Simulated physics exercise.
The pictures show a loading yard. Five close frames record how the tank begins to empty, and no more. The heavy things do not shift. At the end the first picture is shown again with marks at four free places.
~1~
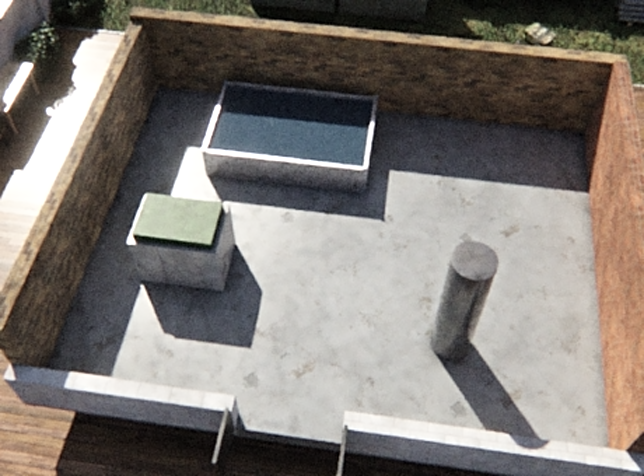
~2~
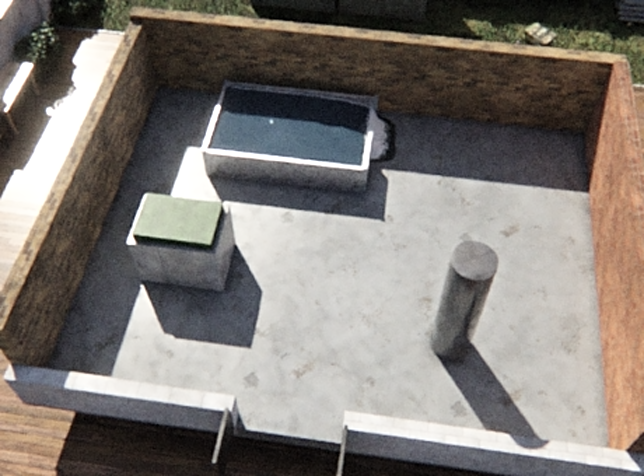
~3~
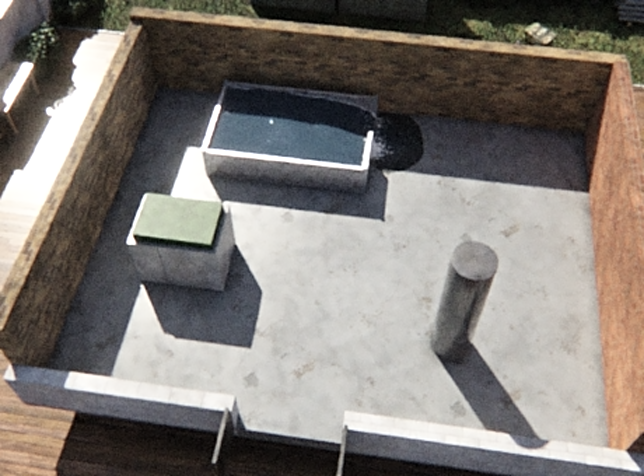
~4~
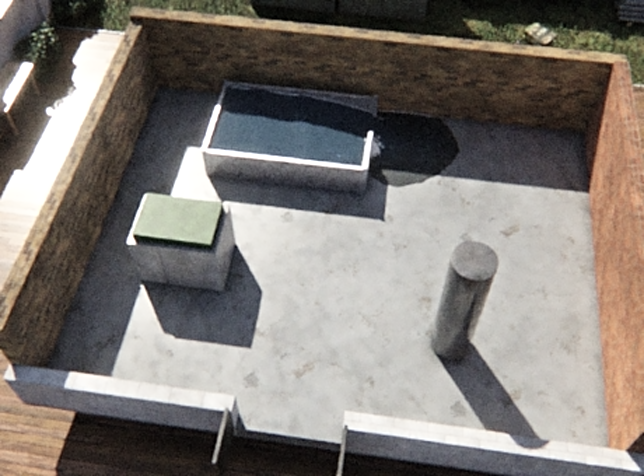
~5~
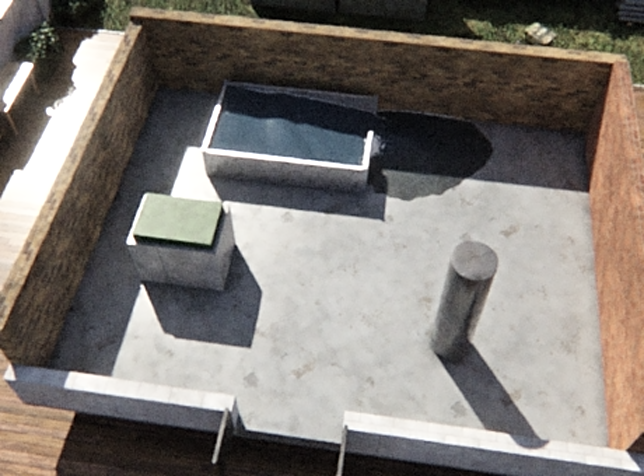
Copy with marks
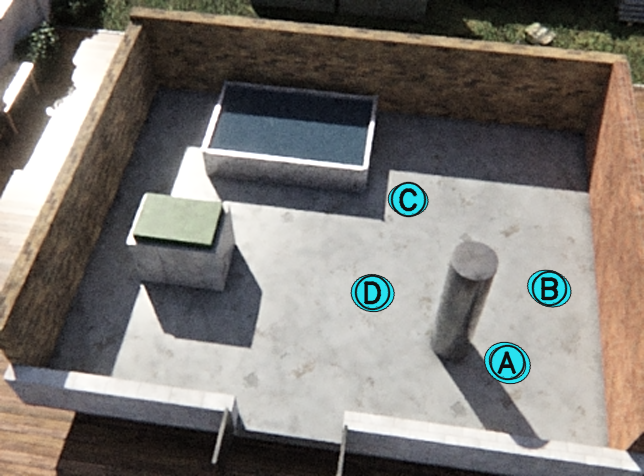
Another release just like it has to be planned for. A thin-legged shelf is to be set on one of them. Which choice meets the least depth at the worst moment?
The answer is place C.
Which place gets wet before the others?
The answer is C.
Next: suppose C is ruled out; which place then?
Here it is place D.
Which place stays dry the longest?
D it is.
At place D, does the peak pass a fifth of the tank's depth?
No, it does not.
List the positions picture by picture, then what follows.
Tank full, its middle at (293, 127); open gate at (290, 408).
Water covers 1 % of the ground and shows as far out as (388, 156).
Water covers 3 % of the ground and shows as far out as (415, 157).
Water covers 5 % of the ground and shows as far out as (453, 151).
Water covers 8 % of the ground and shows as far out as (487, 147).
On the marked copy, A at (507, 362); B at (549, 288); C at (408, 199); D at (372, 292).
If A is chosen, the water peaks at about 23 % of the depth that stood in the tank.
If B is chosen, the water peaks at about 20 % of the depth that stood in the tank.
If C is chosen, the water peaks at about 5 % of the depth that stood in the tank.
If D is chosen, the water peaks at about 9 % of the depth that stood in the tank.
